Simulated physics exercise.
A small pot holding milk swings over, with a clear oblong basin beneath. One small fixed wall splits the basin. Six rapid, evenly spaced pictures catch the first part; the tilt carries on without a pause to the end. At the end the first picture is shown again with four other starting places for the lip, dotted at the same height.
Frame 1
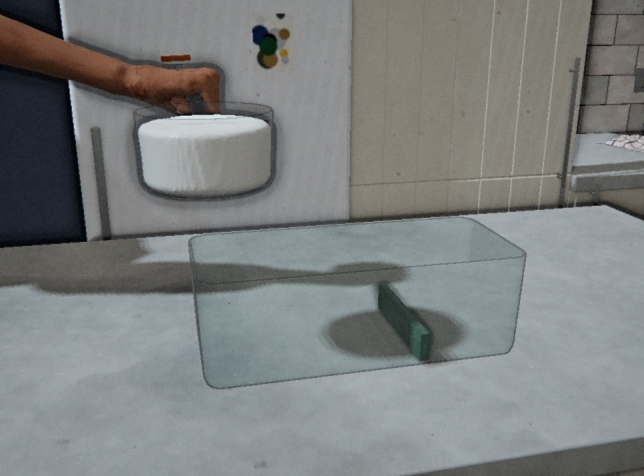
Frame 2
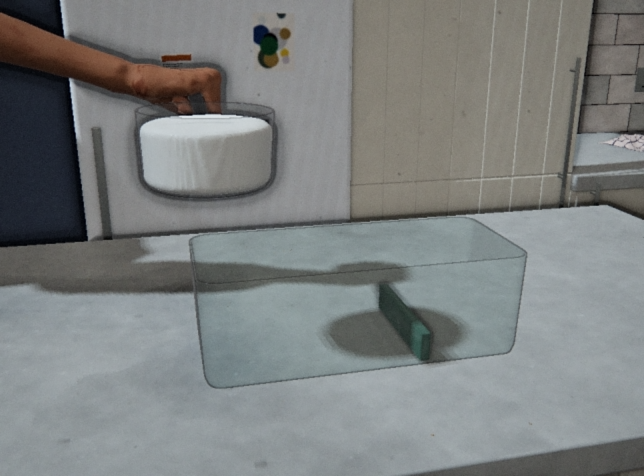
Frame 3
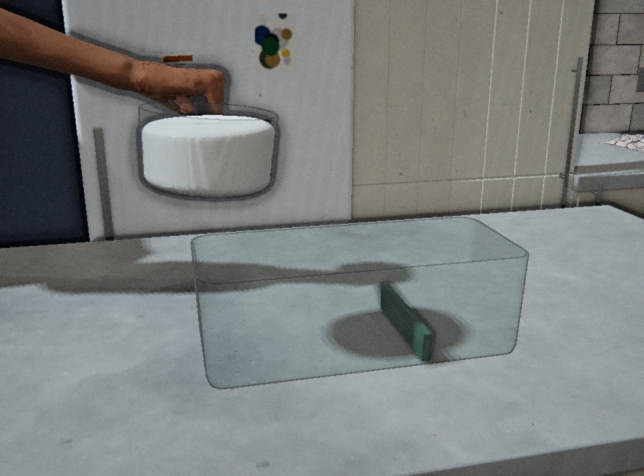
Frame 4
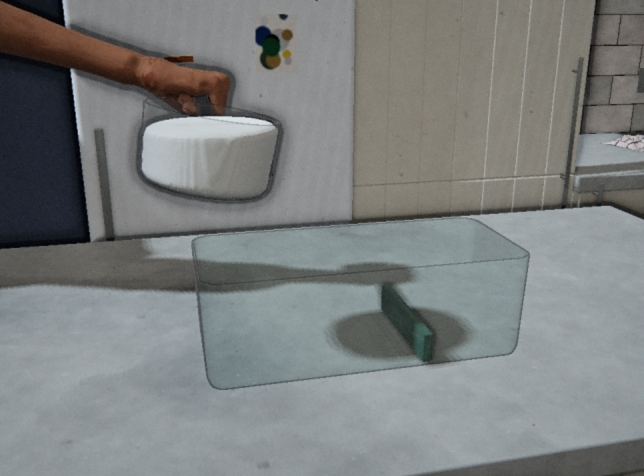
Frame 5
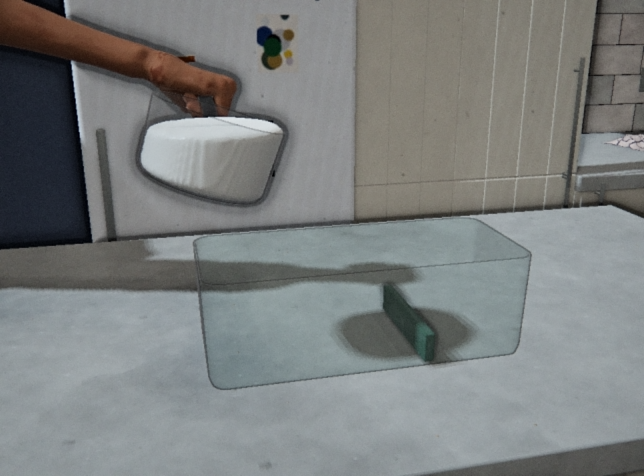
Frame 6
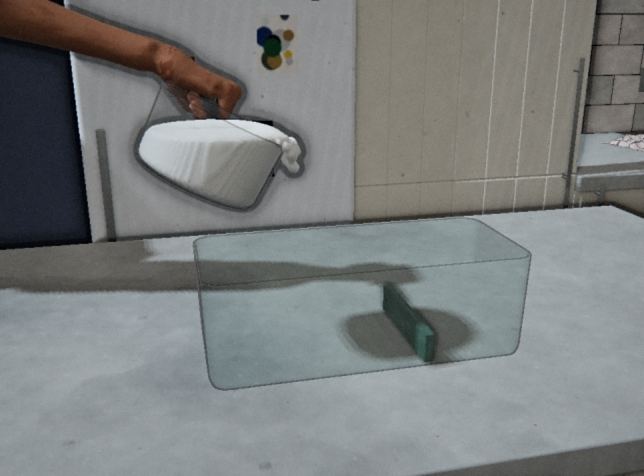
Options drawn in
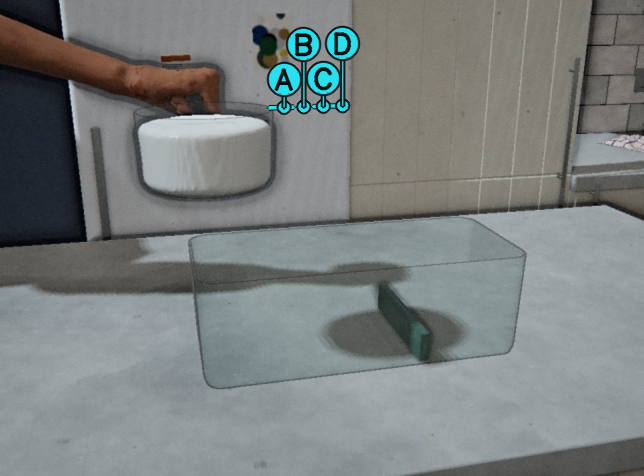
A hand tilting a small clear pot of milk rightward above an oblong glass basin, milk just starting over the lip.
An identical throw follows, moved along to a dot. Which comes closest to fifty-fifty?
Go for D.
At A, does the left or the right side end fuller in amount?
More ends on the left.
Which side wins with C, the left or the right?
The left one.
On the marked copy, A at (284, 107); B at (303, 106); C at (323, 106); D at (342, 105).
If A is chosen, about 92 % ends left of the wall and 8 % right of it.
If B is chosen, about 95 % ends left of the wall and 5 % right of it.
If C is chosen, about 78 % ends left of the wall and 21 % right of it.
If D is chosen, about 53 % ends left of the wall and 47 % right of it.
